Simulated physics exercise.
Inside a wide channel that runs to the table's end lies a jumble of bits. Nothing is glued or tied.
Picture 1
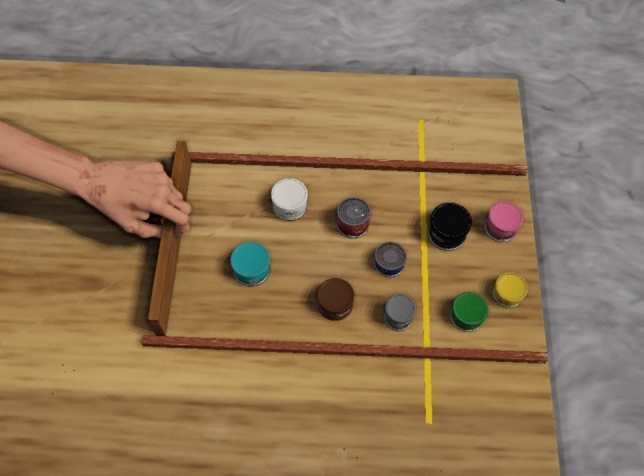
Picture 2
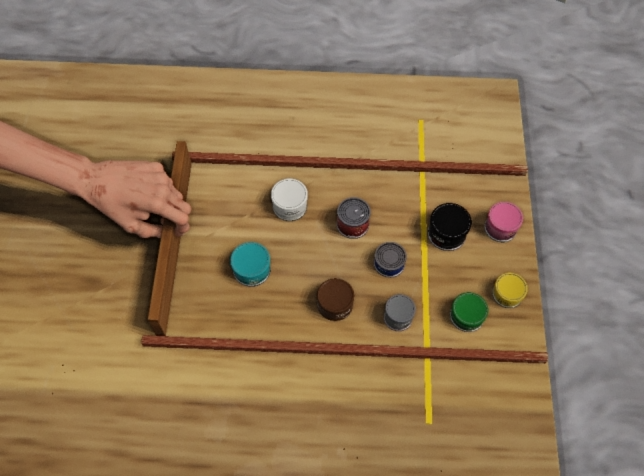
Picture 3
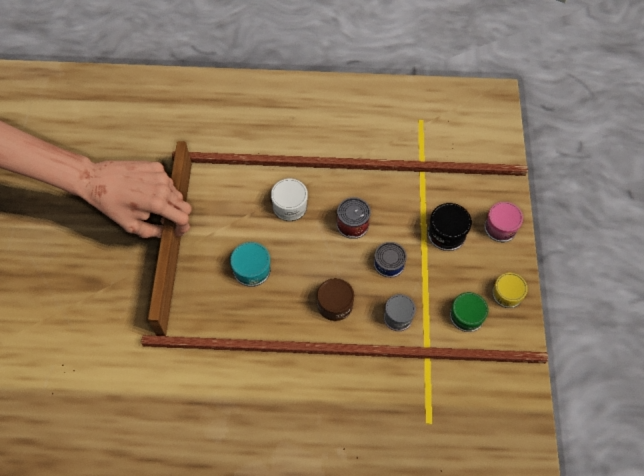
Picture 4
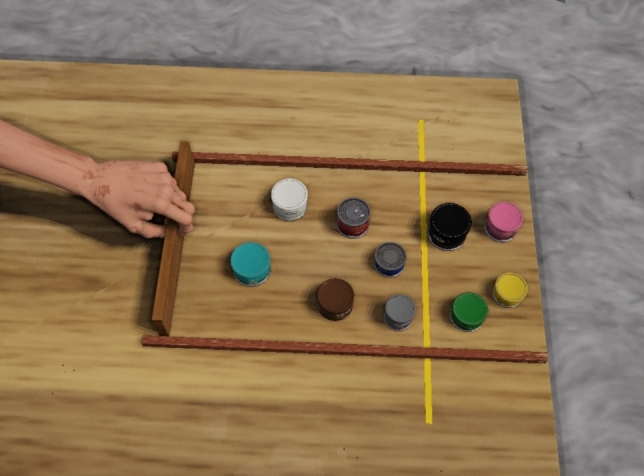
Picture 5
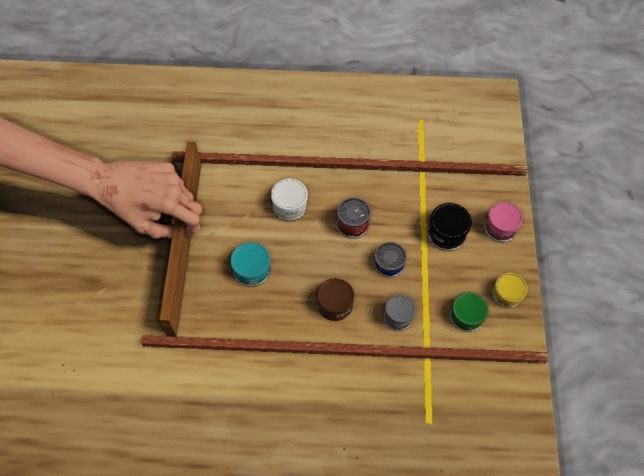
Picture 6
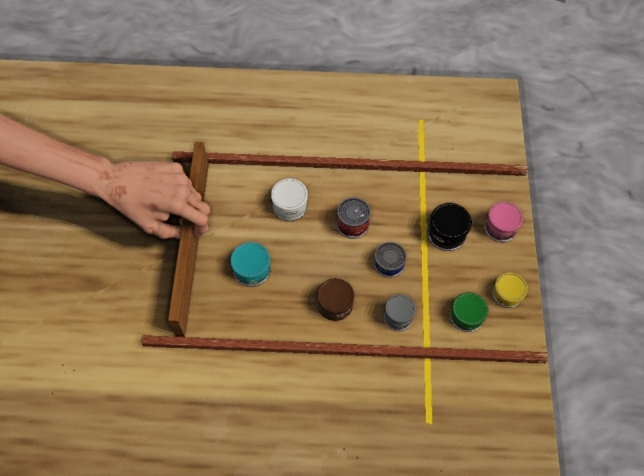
A hand slides a wooden board slightly right toward small colored pots on a table.
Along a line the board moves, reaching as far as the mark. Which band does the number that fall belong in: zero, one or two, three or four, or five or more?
It belongs in the zero band.
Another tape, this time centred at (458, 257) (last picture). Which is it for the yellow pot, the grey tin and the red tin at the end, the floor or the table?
Going in order, the yellow pot keeps its spot, then the grey tin keeps its spot, then the red tin keeps its spot.
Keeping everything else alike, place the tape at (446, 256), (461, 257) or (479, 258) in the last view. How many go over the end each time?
Respectively, 0, 1 and 1.
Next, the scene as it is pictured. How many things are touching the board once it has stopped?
The number is 4.
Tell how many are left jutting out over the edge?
The number is 0.
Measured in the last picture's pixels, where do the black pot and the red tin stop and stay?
Around (475, 220), then around (441, 233).
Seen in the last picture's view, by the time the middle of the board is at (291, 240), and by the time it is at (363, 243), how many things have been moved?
The counts are 2 and 6.
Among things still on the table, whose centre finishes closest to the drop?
Pink tin.
Early on, none off yet; yellow pot at rest near (510, 291); pink tin at rest near (503, 222); green pot at rest near (469, 312).
Finally, the number that fall off is zero.
